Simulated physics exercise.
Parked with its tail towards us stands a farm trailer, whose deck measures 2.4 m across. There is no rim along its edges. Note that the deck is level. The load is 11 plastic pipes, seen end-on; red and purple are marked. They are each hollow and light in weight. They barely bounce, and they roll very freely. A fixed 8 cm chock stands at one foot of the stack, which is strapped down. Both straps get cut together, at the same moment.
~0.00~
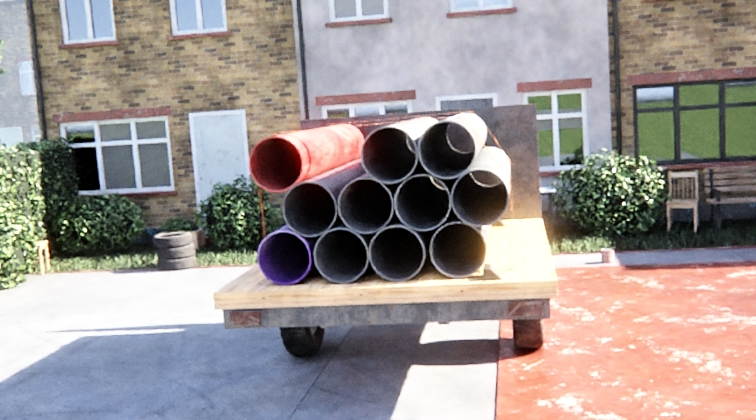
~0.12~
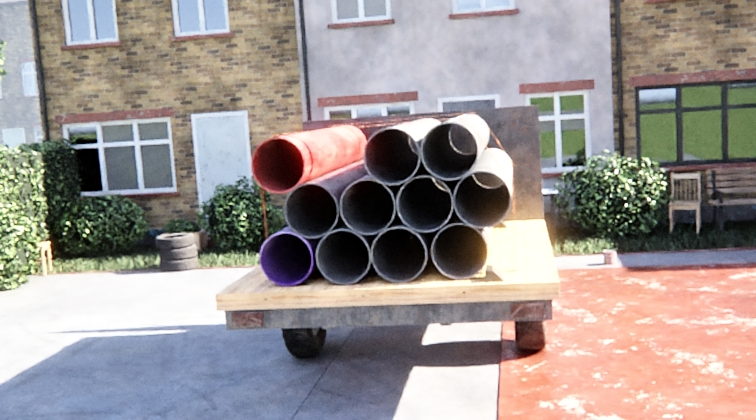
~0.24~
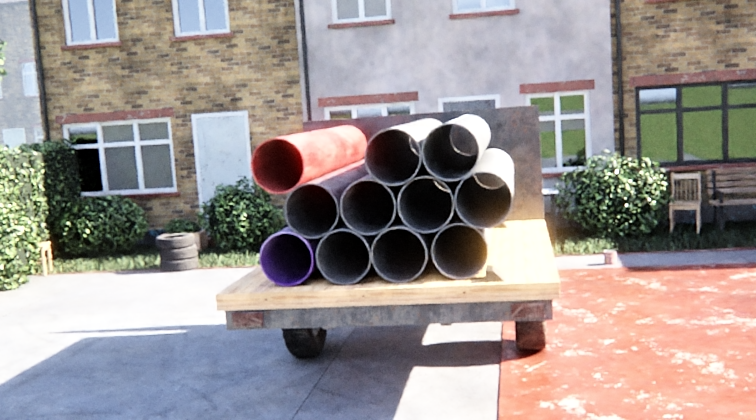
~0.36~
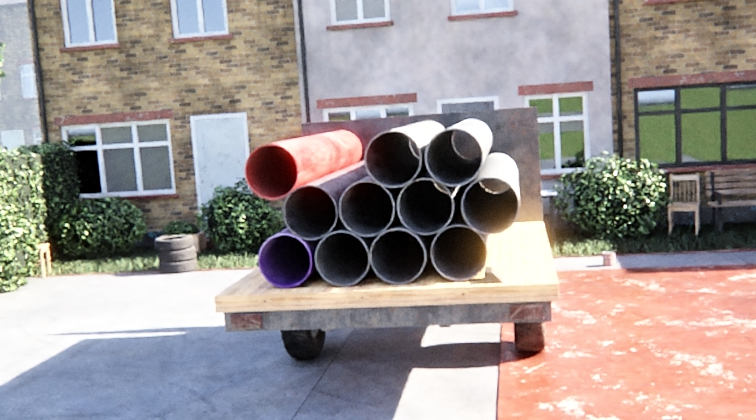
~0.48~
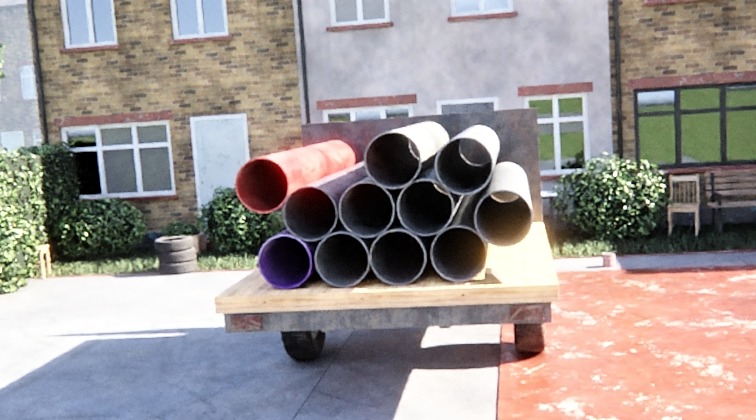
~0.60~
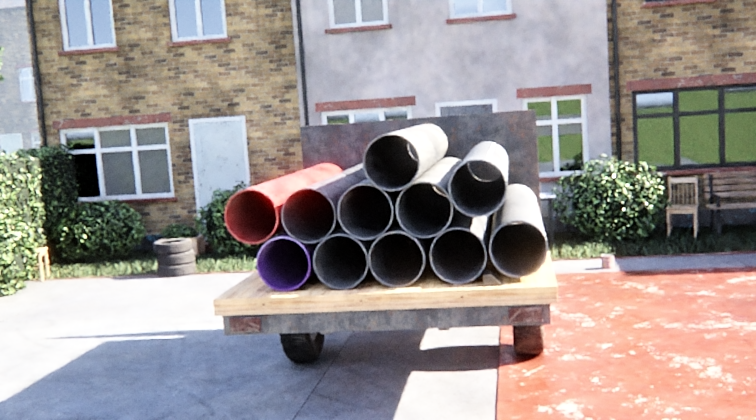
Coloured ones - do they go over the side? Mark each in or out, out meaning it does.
Red: Out; purple: Out.
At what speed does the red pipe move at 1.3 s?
Reading: Roughly 2.0 m/s.
Then, 1.3 s in, red is on the ground to the left; purple is on the deck, 40 cm from the left edge, rolling left; 2 gone from the deck.
Then, 2.3 s in, red is down on the left; purple is dropping off the left side; 3 gone from the deck.
In the end (6.5 s), red is on the ground to the left; purple is on the ground to the left; 6 gone from the deck.
